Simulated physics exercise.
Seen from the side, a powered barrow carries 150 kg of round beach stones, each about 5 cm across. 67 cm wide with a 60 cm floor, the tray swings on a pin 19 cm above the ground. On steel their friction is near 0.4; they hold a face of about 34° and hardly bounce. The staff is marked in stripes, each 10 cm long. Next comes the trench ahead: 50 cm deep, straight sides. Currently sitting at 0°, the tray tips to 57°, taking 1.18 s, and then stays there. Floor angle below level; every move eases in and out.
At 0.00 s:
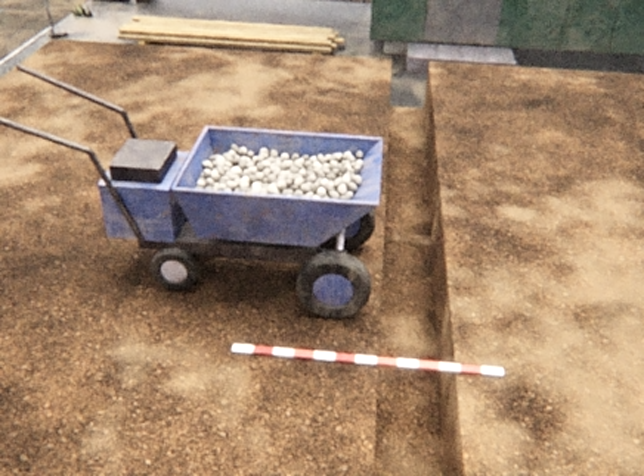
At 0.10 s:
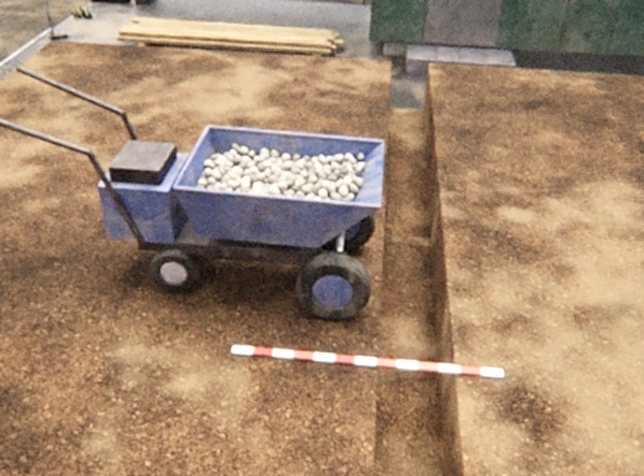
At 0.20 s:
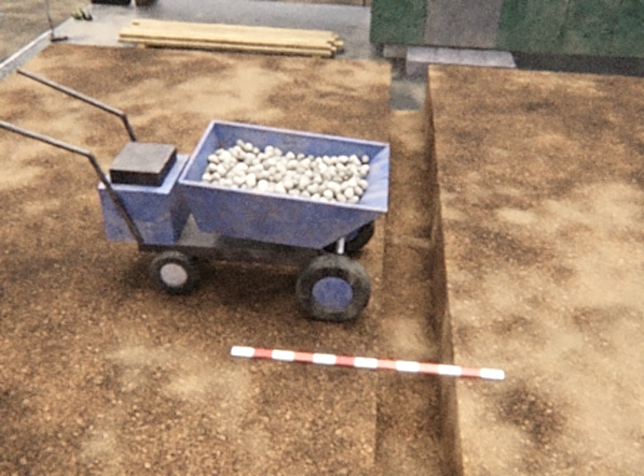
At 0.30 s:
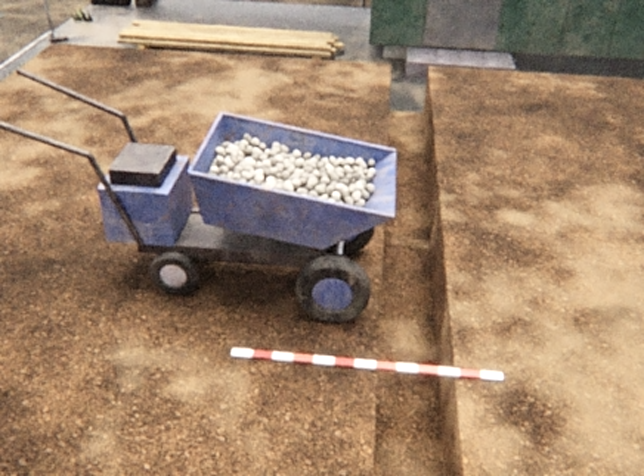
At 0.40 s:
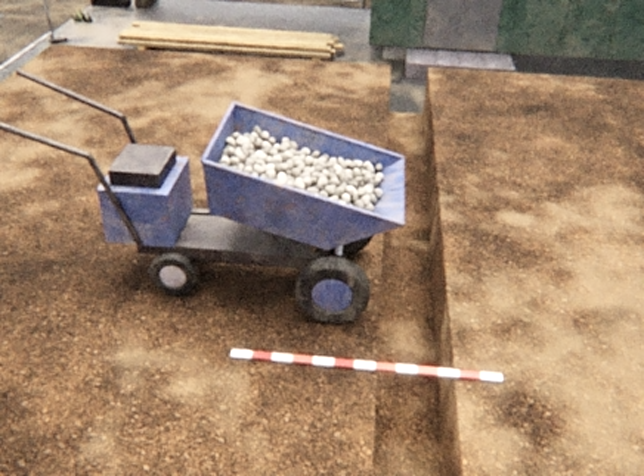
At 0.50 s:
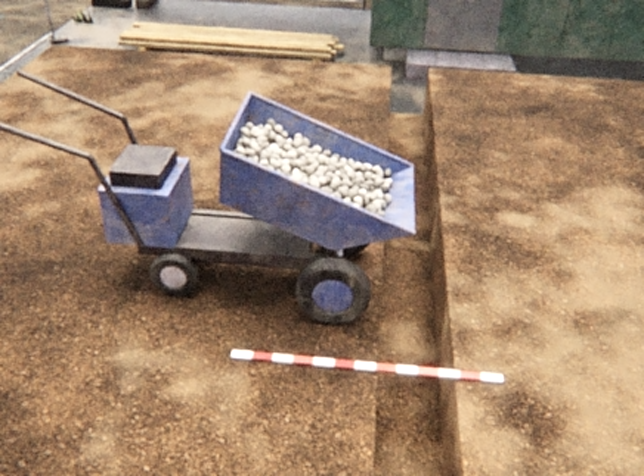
At the start, a blue barrow with black wheels stands on brown ground beside a narrow trench, its tray of pale round stones level. The tray then begins to tilt, its left end rising slowly, and by the end it slopes clearly down to the right with the stones still inside.
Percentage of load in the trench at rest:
31 %.
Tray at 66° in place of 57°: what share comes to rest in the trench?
In that case near 15 per cent.
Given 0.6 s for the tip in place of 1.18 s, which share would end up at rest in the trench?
Estimate: About 25 %.
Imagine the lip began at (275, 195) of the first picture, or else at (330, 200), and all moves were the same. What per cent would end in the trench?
Result: Close to 75 then close to 75 per cent.
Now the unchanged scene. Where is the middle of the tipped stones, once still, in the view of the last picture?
The resting stones are centred at roughly (478, 293).
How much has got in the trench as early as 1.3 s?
Roughly 5 percent of the load.
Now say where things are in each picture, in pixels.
In the first frame, the tray is at 0°, its lip at (378, 205); the top of the load is at (304, 170).
The second frame shows lip at (380, 207), floor tilted 1°, highest stones at (290, 169); the stones move at 0.2 m/s on average.
In the third frame, the tray is at 4°, its lip at (386, 211); the top of the load is at (242, 164); the stones move at 0.4 m/s on average.
In the fourth frame, the tray is at 9°, its lip at (394, 217); the top of the load is at (242, 153); the stones move at 0.5 m/s on average.
The fifth frame shows lip at (404, 225), floor tilted 15°, highest stones at (240, 143); the stones move at 0.6 m/s on average.
In the sixth frame, the tray is at 22°, its lip at (414, 233); the top of the load is at (251, 136); the stones move at 0.7 m/s on average.
After 0.9 s the floor is at 48°; 100 % in the tray; the foremost stones are at (427, 240).
After 1.3 s the floor is at 57°; 79 % in the tray, 3 % in the trench, 18 % past the trench; the foremost stones are at (499, 302).
After 1.6 s the floor is at 57°; 43 % in the tray, 2 % in the trench, 55 % past the trench; the foremost stones are at (593, 310).
After 3.6 s the floor is at 57°; 4 % in the tray, 31 % in the trench, 65 % past the trench; the foremost stones are past the picture's edge.
